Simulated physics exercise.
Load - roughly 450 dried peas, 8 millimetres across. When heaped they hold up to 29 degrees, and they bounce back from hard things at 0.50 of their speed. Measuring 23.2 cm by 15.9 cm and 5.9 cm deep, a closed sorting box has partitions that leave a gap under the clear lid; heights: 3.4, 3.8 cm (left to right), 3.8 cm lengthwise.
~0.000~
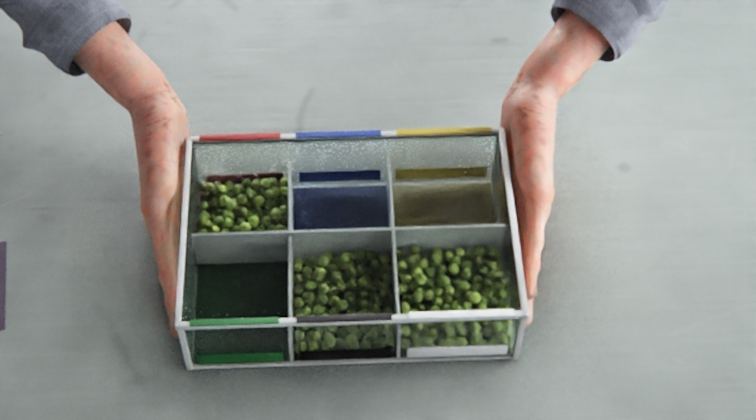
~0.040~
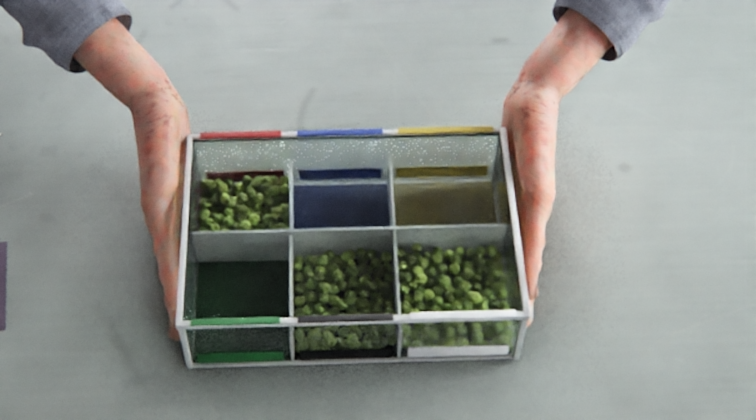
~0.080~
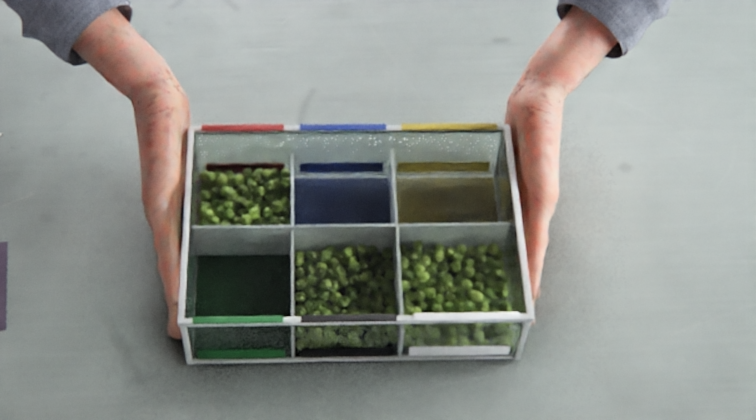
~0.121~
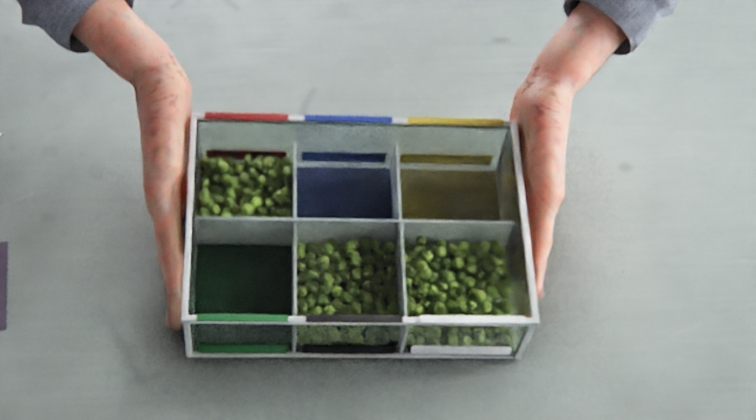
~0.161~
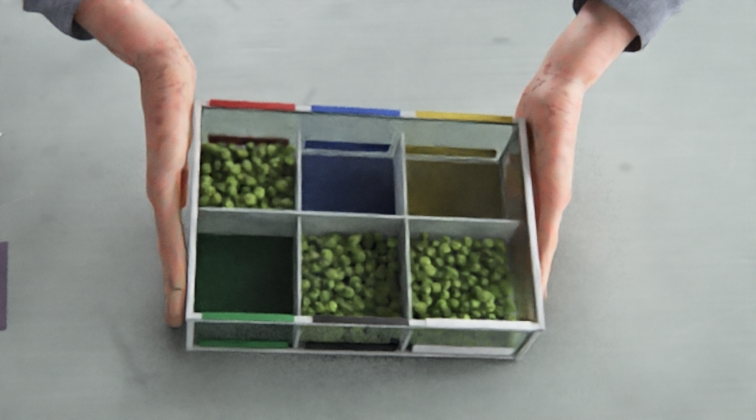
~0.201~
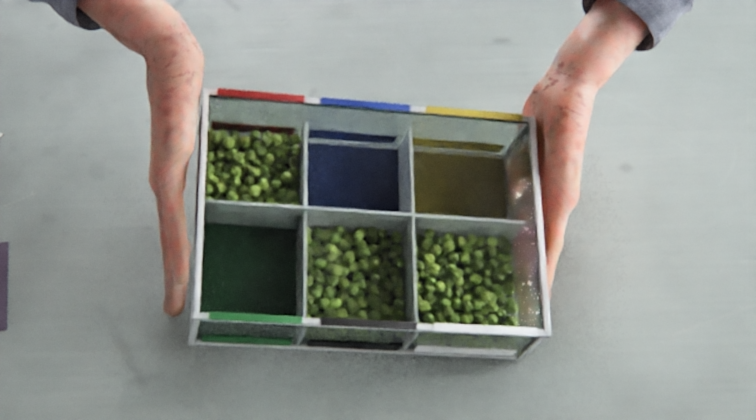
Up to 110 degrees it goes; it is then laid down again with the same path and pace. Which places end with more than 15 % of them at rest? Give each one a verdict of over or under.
In the end red: It'll probably finish at or short of fifteen percent of the pieces; blue: It'll probably finish at or short of fifteen percent of the pieces; green: It'll probably finish at or short of fifteen percent of the pieces; yellow: It'll probably finish at or short of fifteen percent of the pieces; white: It'll probably finish past fifteen percent of the pieces; black: It'll probably finish past fifteen percent of the pieces.
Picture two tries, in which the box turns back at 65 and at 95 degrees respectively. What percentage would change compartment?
10 % and 35 %.
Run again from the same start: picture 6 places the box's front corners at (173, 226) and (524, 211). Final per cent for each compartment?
So it works out as red at 35 percent, blue at 30 percent, green at 0 percent, yellow at 30 percent, white at 5 percent and black at 5 percent.
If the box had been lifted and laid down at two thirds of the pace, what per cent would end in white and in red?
The white compartment would end with 65 per cent and the red one with 0 per cent.
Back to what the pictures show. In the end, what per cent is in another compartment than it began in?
Around 40 in a hundred.
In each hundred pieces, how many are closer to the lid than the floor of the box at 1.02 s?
Estimate: Near 60 per cent.
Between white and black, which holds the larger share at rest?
I'd say the white side has more in it.
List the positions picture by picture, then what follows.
The first frame shows box tilt 0 degrees, front corners at (181, 323) and (522, 312); red 30 %, white 35 %, black 35 %.
The second frame shows box tilt 1 degrees, front corners at (182, 323) and (524, 313).
The third frame shows box tilt 3 degrees, front corners at (184, 320) and (527, 315), lowest corner right front.
The fourth frame shows box tilt 7 degrees, front corners at (188, 317) and (532, 319), lowest corner right front.
The fifth frame shows box tilt 12 degrees, front corners at (193, 314) and (538, 325), lowest corner right front.
The sixth frame shows box tilt 17 degrees, front corners at (199, 314) and (544, 331), lowest corner right front; red 30 %, white 35 %, black 35 %. The box's pace is about 125 degrees a second.
After 1.02 s, tilt 110 degrees; red 15 %, blue 5 %, white 45 %, black 35 %.
After 1.57 s, tilt 49 degrees; white 65 %, black 35 %.
After 2.18 s, tilt 0 degrees; white 65 %, black 35 %.
At rest (2.7 s), red 0 %, blue 0 %, green 0 %, yellow 0 %, white 65 %, black 35 %.
